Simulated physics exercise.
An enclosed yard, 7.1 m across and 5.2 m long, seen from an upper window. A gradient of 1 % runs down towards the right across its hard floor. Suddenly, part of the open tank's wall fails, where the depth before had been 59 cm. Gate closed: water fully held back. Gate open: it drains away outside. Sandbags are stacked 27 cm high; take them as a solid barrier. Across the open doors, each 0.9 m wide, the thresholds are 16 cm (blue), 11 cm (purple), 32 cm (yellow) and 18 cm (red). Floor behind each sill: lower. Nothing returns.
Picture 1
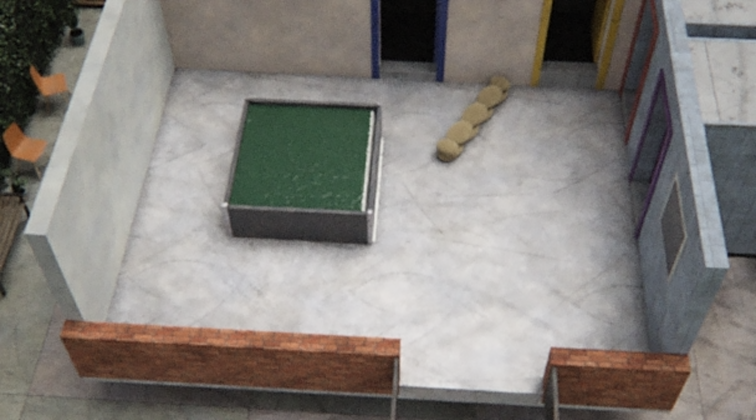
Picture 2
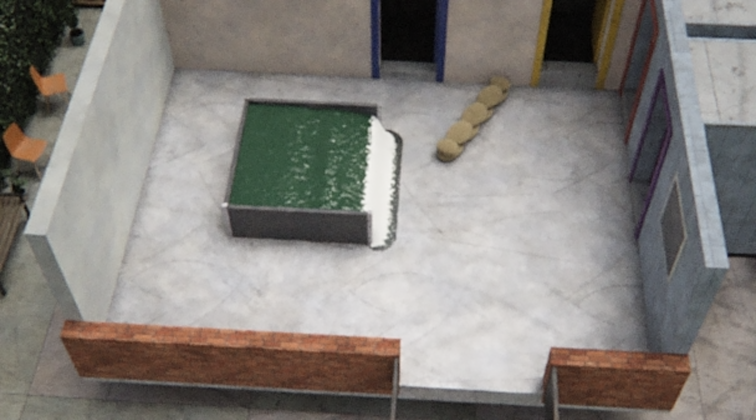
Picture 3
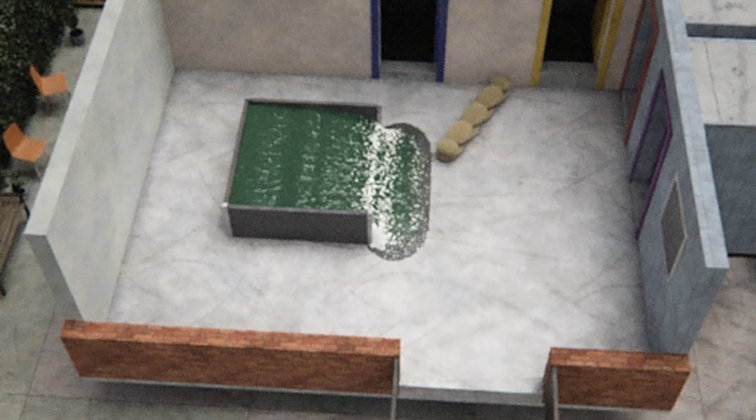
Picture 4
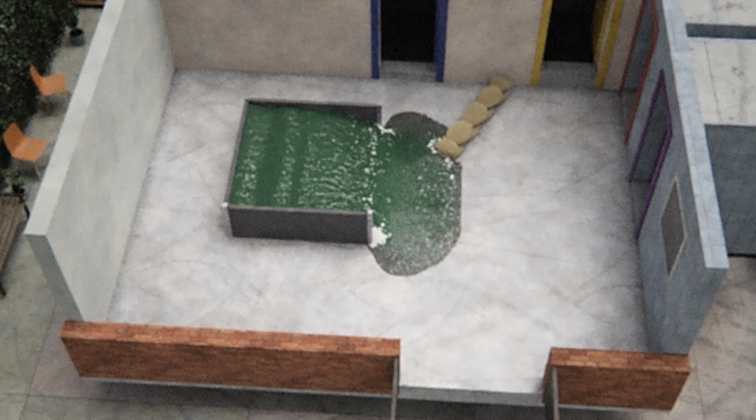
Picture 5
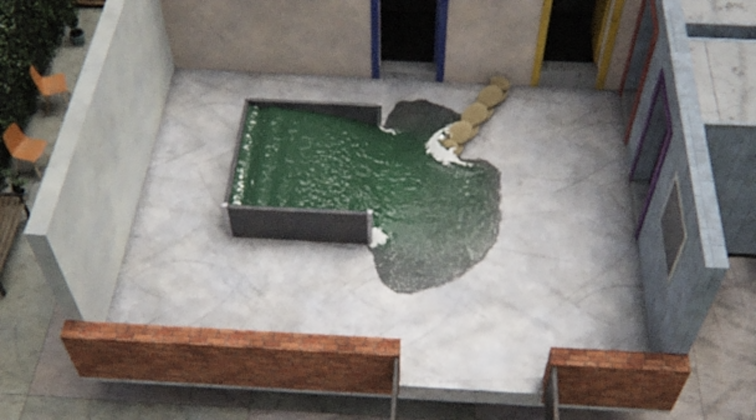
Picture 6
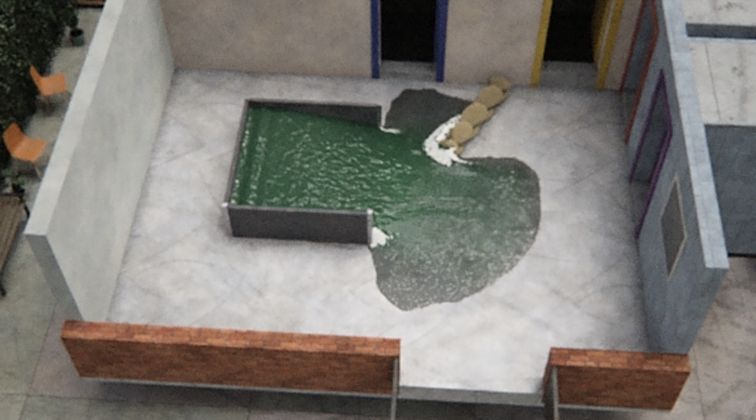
In an enclosed yard seen from above, the right side of an open tank of green water gives way and water pours out, foaming against a row of sandbags and spreading around it across the pale floor towards the right.
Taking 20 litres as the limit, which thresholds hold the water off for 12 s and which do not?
Result: The blue door falls short of the limit; the purple door surpasses the limit; the yellow door falls short of the limit; the red door falls short of the limit.
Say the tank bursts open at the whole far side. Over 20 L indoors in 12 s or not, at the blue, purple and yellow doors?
Then: Blue beyond it, purple short of it, yellow short of it.
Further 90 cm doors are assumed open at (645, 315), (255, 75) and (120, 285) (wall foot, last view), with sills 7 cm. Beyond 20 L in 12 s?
Taking them in order, the first gets enough, the second too little and the third too little.
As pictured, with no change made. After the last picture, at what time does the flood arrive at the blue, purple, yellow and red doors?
Blue 0.3 s, purple 0.4 s, yellow 1.0 s, red 1.1 s.
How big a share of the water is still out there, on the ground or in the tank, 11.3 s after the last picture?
Some 74 out of every hundred parts.
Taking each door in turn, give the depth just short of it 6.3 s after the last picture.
You'd get blue at 6 cm, purple at 9 cm, yellow at 12 cm, and red at 11 cm.
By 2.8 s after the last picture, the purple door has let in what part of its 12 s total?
Roughly 90%.
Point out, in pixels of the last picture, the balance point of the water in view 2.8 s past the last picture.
About (482, 209).
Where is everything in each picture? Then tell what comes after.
The first frame shows still water, 59 cm deep, in the open tank at (306, 157).
In the second frame, the front is at (384, 132), 1.1 m from the gap at (373, 179); 0.5 m2 of floor is under water; 59 cm left at the back of the open tank.
In the third frame, water pours out at (373, 180) and has run 1.3 m, to (412, 131); typically 11 cm deep outside, 59 cm at the open tank's back.
In the fourth frame, water pours out at (373, 180) and has run 1.5 m, to (428, 123); typically 10 cm deep outside, 58 cm at the open tank's back.
In the fifth frame, the front is at (483, 250), 1.9 m from the gap at (373, 181); 4.1 m2 of floor is under water; 51 cm left at the back of the open tank.
In the sixth frame, the front is at (530, 235), 2.4 m from the gap at (373, 181); 5.6 m2 of floor is under water; 50 cm left at the back of the open tank.
Then, 0.7 s after the last picture water covers 35 % of the floor and is deepest (36 cm) near (430, 156); blue door 5 cm at the sill, 0 L in, purple door 5 cm at the sill, 10 L in, yellow door not reached, red door not reached.
Then, 1.5 s after the last picture water covers 50 % of the floor and is deepest (30 cm) near (634, 244); blue door 12 cm at the sill, 0 L in, purple door 19 cm at the sill, 100 L in, yellow door 3 cm at the sill, 0 L in, red door 9 cm at the sill, 0 L in.
Then, 2.8 s after the last picture water covers 55 % of the floor and is deepest (28 cm) near (649, 383); blue door 15 cm at the sill, 4 L in, purple door 18 cm at the sill, 185 L in, yellow door 13 cm at the sill, 0 L in, red door 15 cm at the sill, 1 L in.
Then, 6.3 s after the last picture water covers 95 % of the floor and is deepest (14 cm) near (594, 95); blue door 6 cm at the sill, 6 L in, purple door 9 cm at the sill, 206 L in, yellow door 12 cm at the sill, 0 L in, red door 11 cm at the sill, 1 L in.
Then, 11.3 s after the last picture water covers 95 % of the floor and is deepest (9 cm) near (622, 139); blue door 5 cm at the sill, 6 L in, purple door 7 cm at the sill, 206 L in, yellow door 7 cm at the sill, 0 L in, red door 8 cm at the sill, 1 L in.
